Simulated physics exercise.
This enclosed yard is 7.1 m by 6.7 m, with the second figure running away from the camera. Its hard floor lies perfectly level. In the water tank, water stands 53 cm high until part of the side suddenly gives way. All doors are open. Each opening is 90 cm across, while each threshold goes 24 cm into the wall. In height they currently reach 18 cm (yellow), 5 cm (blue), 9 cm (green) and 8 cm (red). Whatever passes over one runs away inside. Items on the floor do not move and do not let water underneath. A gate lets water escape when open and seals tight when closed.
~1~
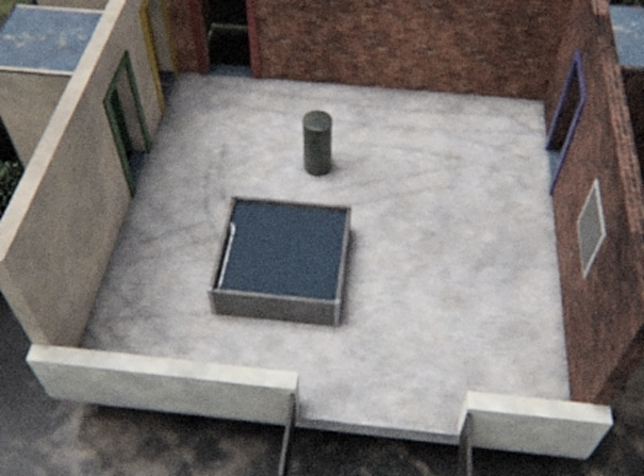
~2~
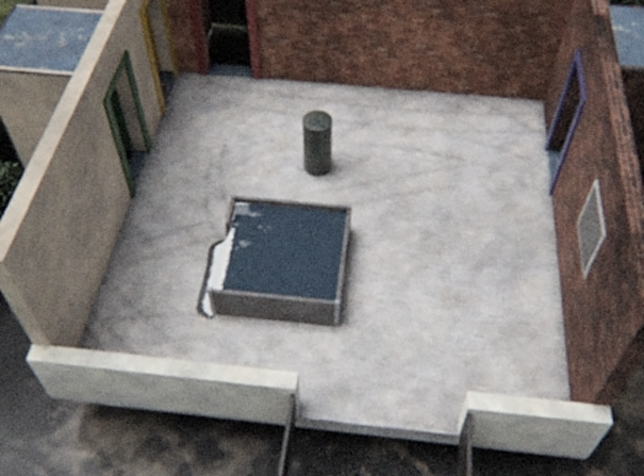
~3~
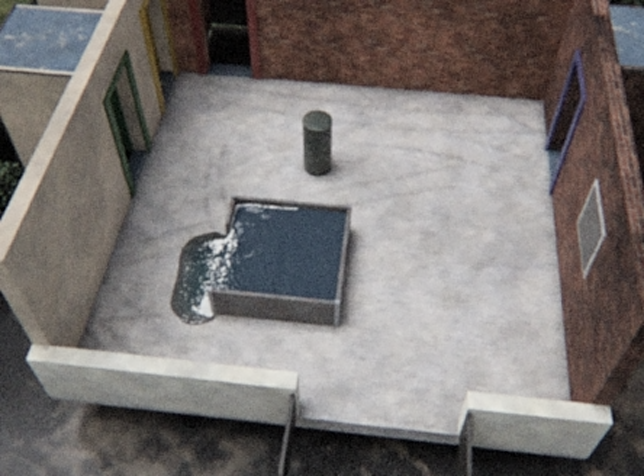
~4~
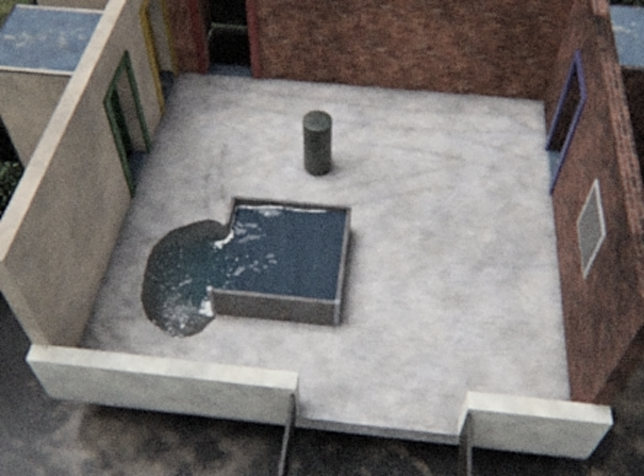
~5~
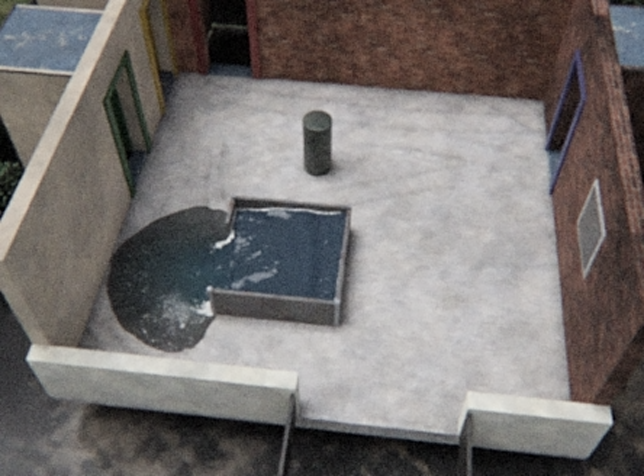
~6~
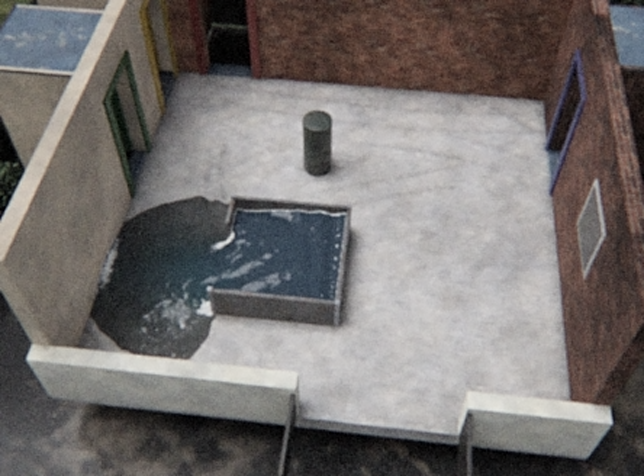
A walled yard holds a tank whose water pours out leftward and spreads across the floor.
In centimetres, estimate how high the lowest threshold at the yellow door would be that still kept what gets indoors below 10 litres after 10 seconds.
It comes to roughly 6.5 cm.
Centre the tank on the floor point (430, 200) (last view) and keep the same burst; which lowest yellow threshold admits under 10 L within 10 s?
It must be around 6.0 cm tall.
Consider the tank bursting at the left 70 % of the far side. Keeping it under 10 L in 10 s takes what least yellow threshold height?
Near 18 cm.
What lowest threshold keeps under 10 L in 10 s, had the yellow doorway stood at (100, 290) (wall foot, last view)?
28 cm.
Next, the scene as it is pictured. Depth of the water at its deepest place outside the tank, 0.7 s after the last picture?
Up to some 33 centimetres, I'd say.
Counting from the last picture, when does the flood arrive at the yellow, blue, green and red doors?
Yellow at 1.6 seconds, blue at 8.0 seconds, green at 0.6 seconds, red at 2.4 seconds.
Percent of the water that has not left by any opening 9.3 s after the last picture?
Around 94 in a hundred parts remain.
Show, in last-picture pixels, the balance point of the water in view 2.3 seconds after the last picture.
The balance point sits at roughly (198, 269).
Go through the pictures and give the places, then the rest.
The first frame shows still water, 53 cm deep, in the water tank at (283, 250); the yellow door at (161, 52) is dry.
In the second frame, the front is at (211, 264), 0.3 m from the gap at (224, 272); 0.3 m2 of floor is wet, 53 cm left at the back.
In the third frame, water pours out at (224, 273) and has run 0.7 m, to (183, 271); about 9 cm deep outside, 53 cm at the back.
In the fourth frame, the gap is at (224, 273), the front 1.2 m out at (148, 283); the back of the water tank holds 53 cm.
In the fifth frame, water pours out at (224, 273) and has run 1.8 m, to (116, 264); about 5 cm deep outside, 51 cm at the back.
In the sixth frame, the front is at (93, 308), 1.9 m from the gap at (224, 273); 4.0 m2 of floor is wet, 45 cm left at the back; the yellow door at (161, 52), 4.5 m from the gap, is still 2.9 m from the nearest water.
Then, 0.7 s after the last picture water covers 15 % of the floor, deepest (33 cm) near (113, 283); it has not reached the yellow door.
Then, 2.3 s after the last picture water covers 30 % of the floor, deepest (27 cm) near (68, 375); 3 cm at the yellow door, 0 litres in over its 18 cm threshold.
Then, 9.3 s after the last picture water covers 90 % of the floor, deepest (6 cm) near (524, 147); 6 cm at the yellow door, 0 litres in over its 18 cm threshold.
At the yellow door as built, the water peaked near 8 cm, 7.1 s after the last picture.
Run again over the same 10 s with other heights there, 16 litres in over 5.5 cm, 5 litres over 7.5 cm. The limit of 10 litres is kept from about 6.5 cm up.
